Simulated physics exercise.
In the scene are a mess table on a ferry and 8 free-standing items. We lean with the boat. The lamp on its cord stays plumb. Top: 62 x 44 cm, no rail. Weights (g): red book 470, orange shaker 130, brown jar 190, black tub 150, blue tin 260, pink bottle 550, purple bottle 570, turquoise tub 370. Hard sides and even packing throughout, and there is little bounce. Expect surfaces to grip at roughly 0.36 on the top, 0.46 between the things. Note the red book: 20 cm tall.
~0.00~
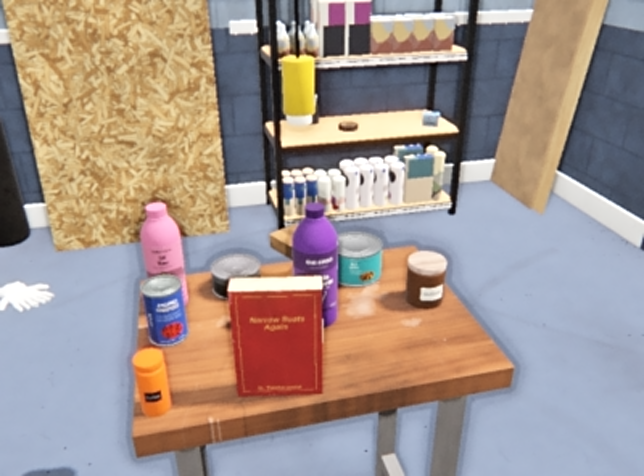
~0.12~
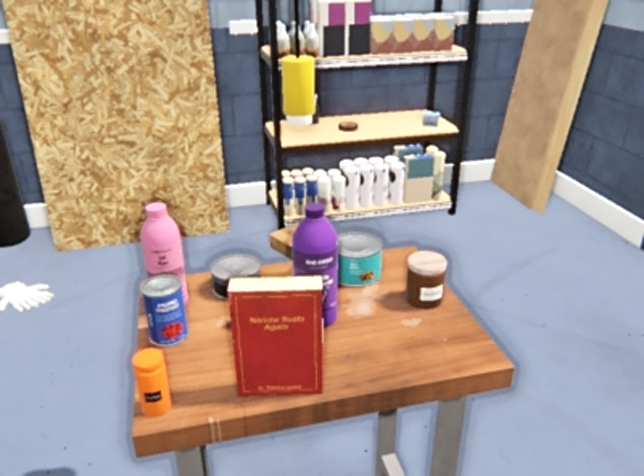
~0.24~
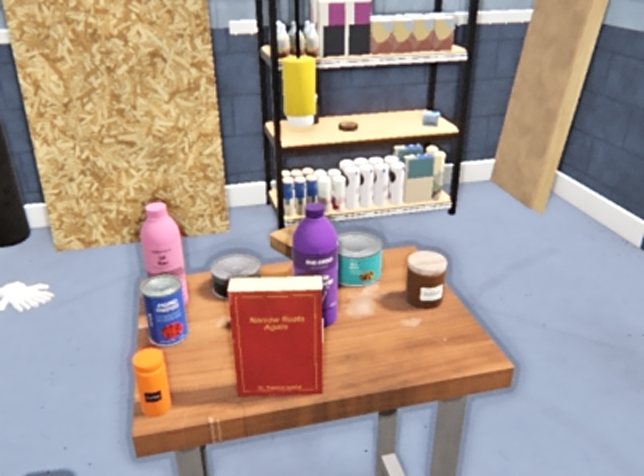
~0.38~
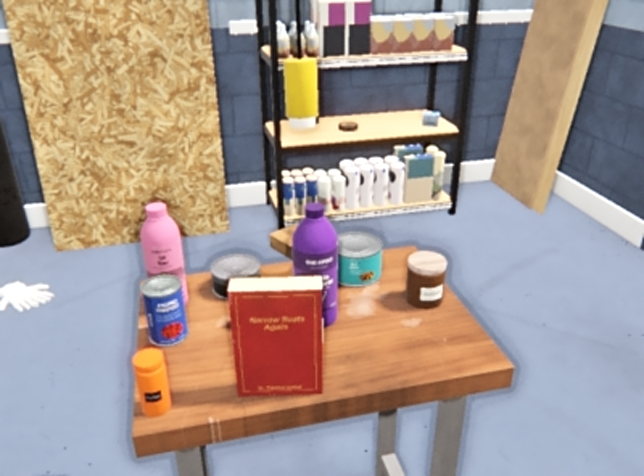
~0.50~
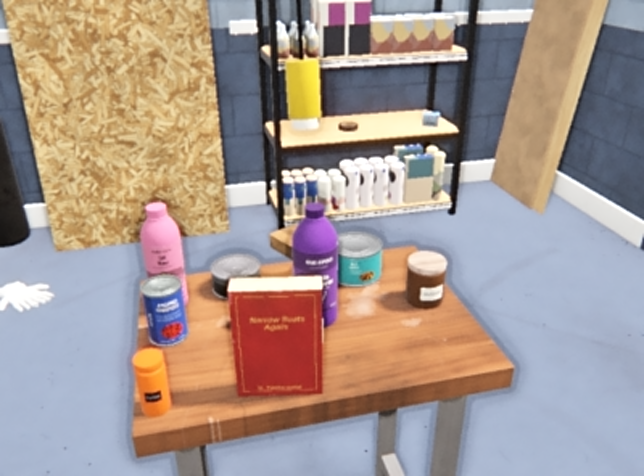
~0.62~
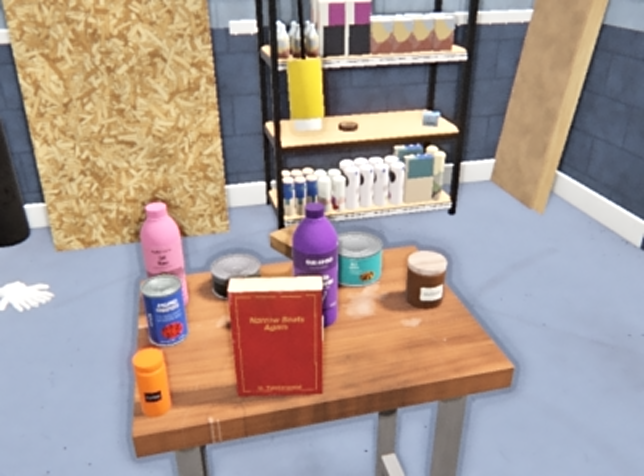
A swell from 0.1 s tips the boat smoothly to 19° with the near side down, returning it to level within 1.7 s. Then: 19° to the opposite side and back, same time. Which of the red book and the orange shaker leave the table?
In the end the red book fails to stay on. The orange shaker manages to stay on.
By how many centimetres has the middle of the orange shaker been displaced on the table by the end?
It ends about 0 centimetres from where it started.
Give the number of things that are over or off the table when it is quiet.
The count comes out at 1.
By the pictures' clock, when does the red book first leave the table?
Somewhere about 0.9 s.
After 1.12 s, floor tilted 17°, near side down; red book now off the table.
After 1.32 s, floor tilted 11°, near side down.
At rest (4.0 s), off the table, red book; the other 7 in place, give or take 5 cm. In the last view, orange shaker near (152, 383).
